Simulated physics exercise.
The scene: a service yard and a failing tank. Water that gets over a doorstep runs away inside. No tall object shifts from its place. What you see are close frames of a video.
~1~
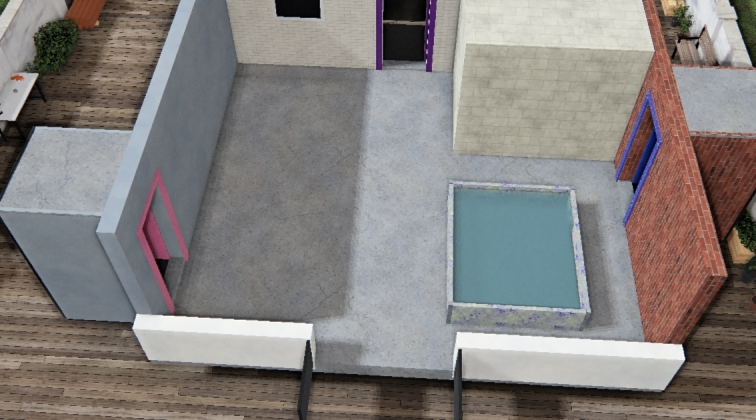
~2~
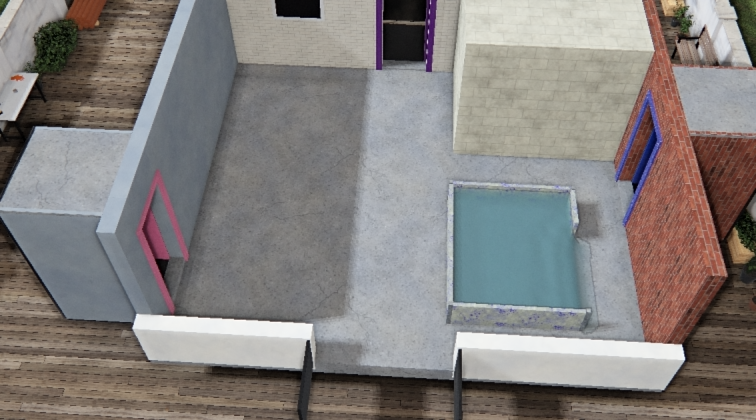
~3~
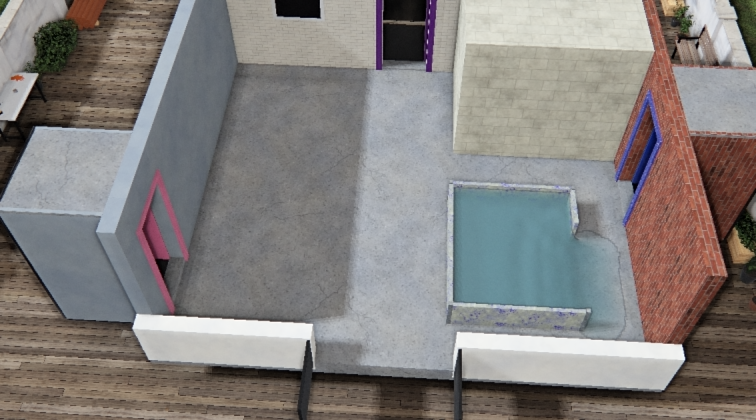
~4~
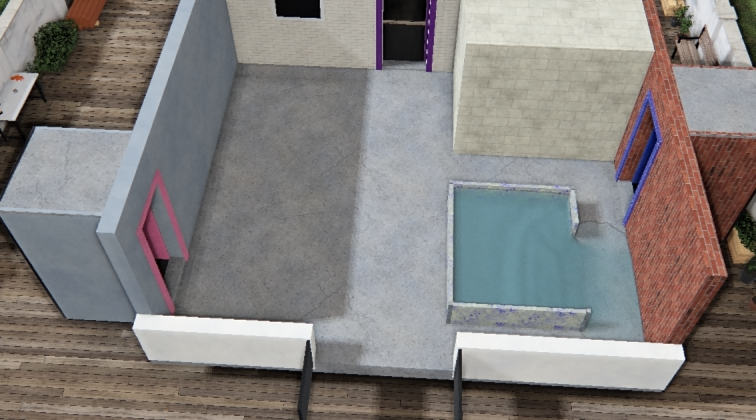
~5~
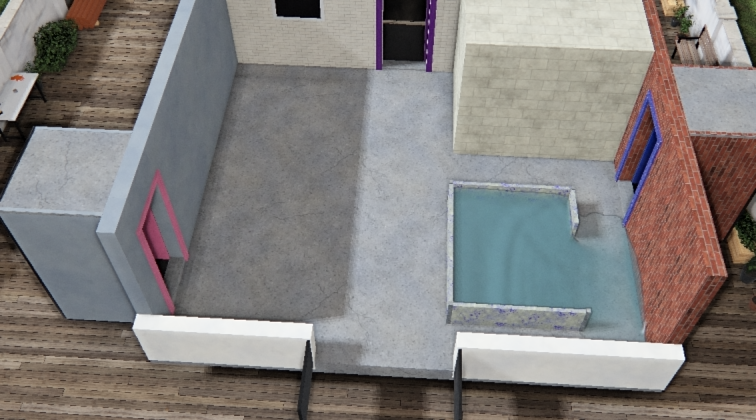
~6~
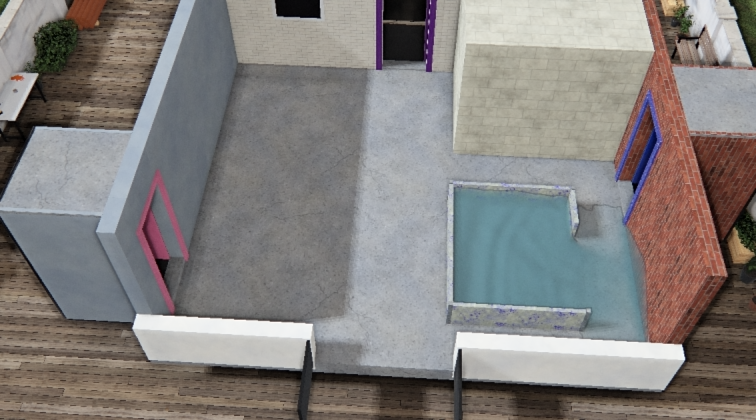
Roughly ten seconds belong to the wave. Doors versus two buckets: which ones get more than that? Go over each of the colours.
The blue door will count as flooded, the purple door will not count as flooded, the pink door will not count as flooded.
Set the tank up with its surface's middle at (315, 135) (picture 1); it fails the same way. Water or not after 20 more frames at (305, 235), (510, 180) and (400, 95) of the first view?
Bone-dry, soaked, soaked.
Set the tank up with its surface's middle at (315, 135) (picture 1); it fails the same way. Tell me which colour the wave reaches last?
In my view it is the door marked pink.
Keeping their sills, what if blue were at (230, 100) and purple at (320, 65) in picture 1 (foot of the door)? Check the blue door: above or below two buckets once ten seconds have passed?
Well, the blue door comes in low.
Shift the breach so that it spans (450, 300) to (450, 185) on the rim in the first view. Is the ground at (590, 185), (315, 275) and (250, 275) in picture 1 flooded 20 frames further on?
Untouched, soaked, soaked.
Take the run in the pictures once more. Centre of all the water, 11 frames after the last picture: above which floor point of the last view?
Centre of mass: Roughly (556, 273).
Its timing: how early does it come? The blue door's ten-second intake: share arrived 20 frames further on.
My estimate is close to 10 per cent.
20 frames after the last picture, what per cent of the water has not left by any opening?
About 98 per cent.
A moment on, water covers 10 % of the floor; the blue door wet at the sill, nothing in, the purple door not reached, the pink door not reached.
Next, water covers 15 % of the floor; the blue door under two buckets in, the purple door not reached, the pink door not reached.
Then, water covers 35 % of the floor; the blue door under two buckets in, the purple door not reached, the pink door not reached.
Later, water covers 65 % of the floor; the blue door over two buckets in, the purple door not reached, the pink door wet at the sill, nothing in.
In the end, water covers 85 % of the floor; the blue door over two buckets in, the purple door not reached, the pink door wet at the sill, nothing in.
